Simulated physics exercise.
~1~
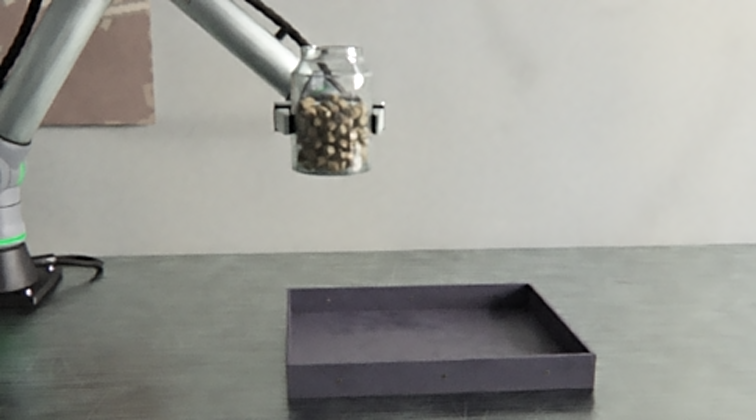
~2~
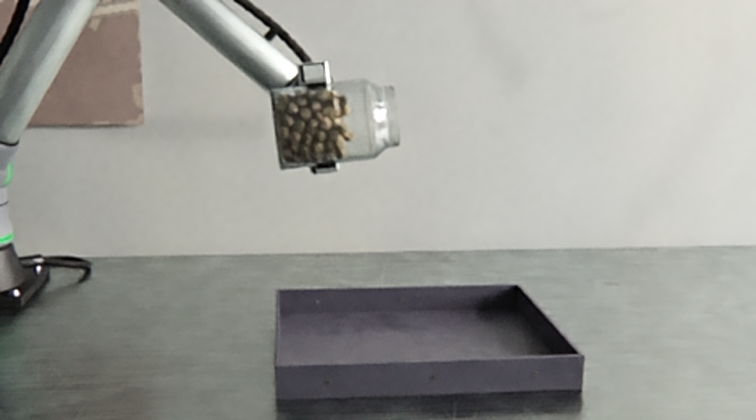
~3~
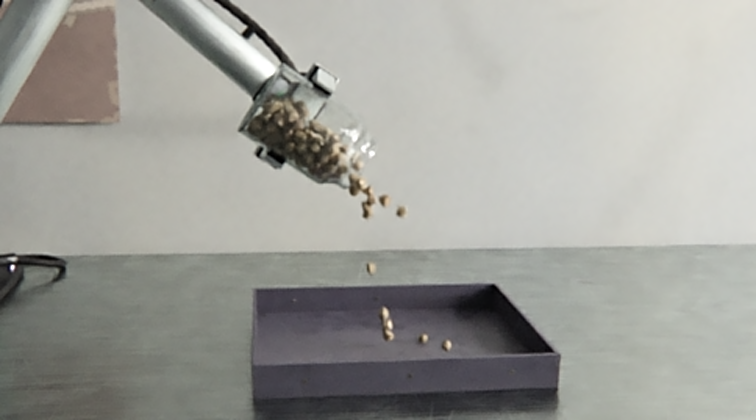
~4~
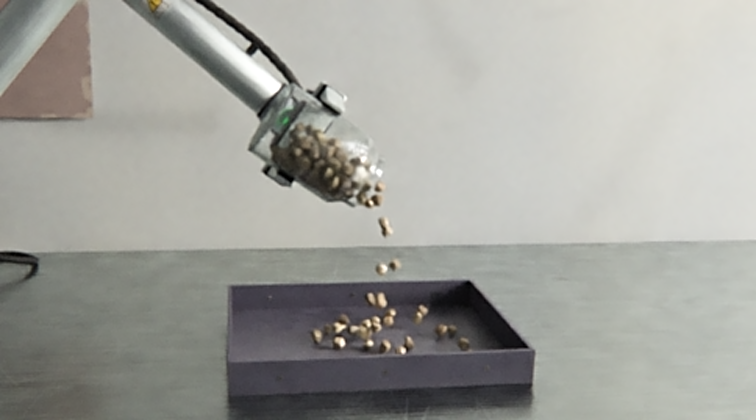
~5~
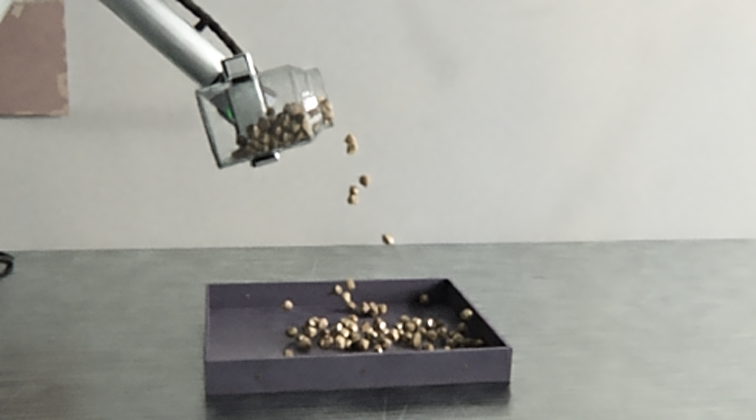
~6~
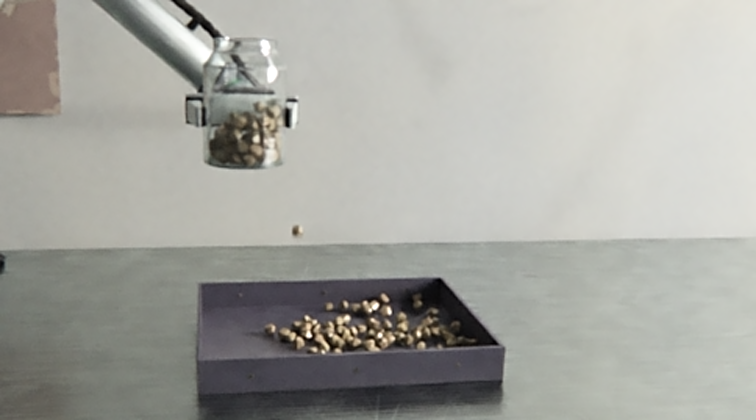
Above a dark tabletop against a pale grey wall, a robotic arm holds an upright clear jar partly filled with small brown pebbles, with a shallow dark tray below. The gripper tips the jar to the right until it lies on its side, the pebbles still inside. It tilts further, mouth angled down, and pebbles spill out, dropping into the tray. More fall and scatter across its floor as the view drifts right. The jar then swings back up while a few stragglers drop. It ends upright, still holding many pebbles, with one in midair above the scattered pile.
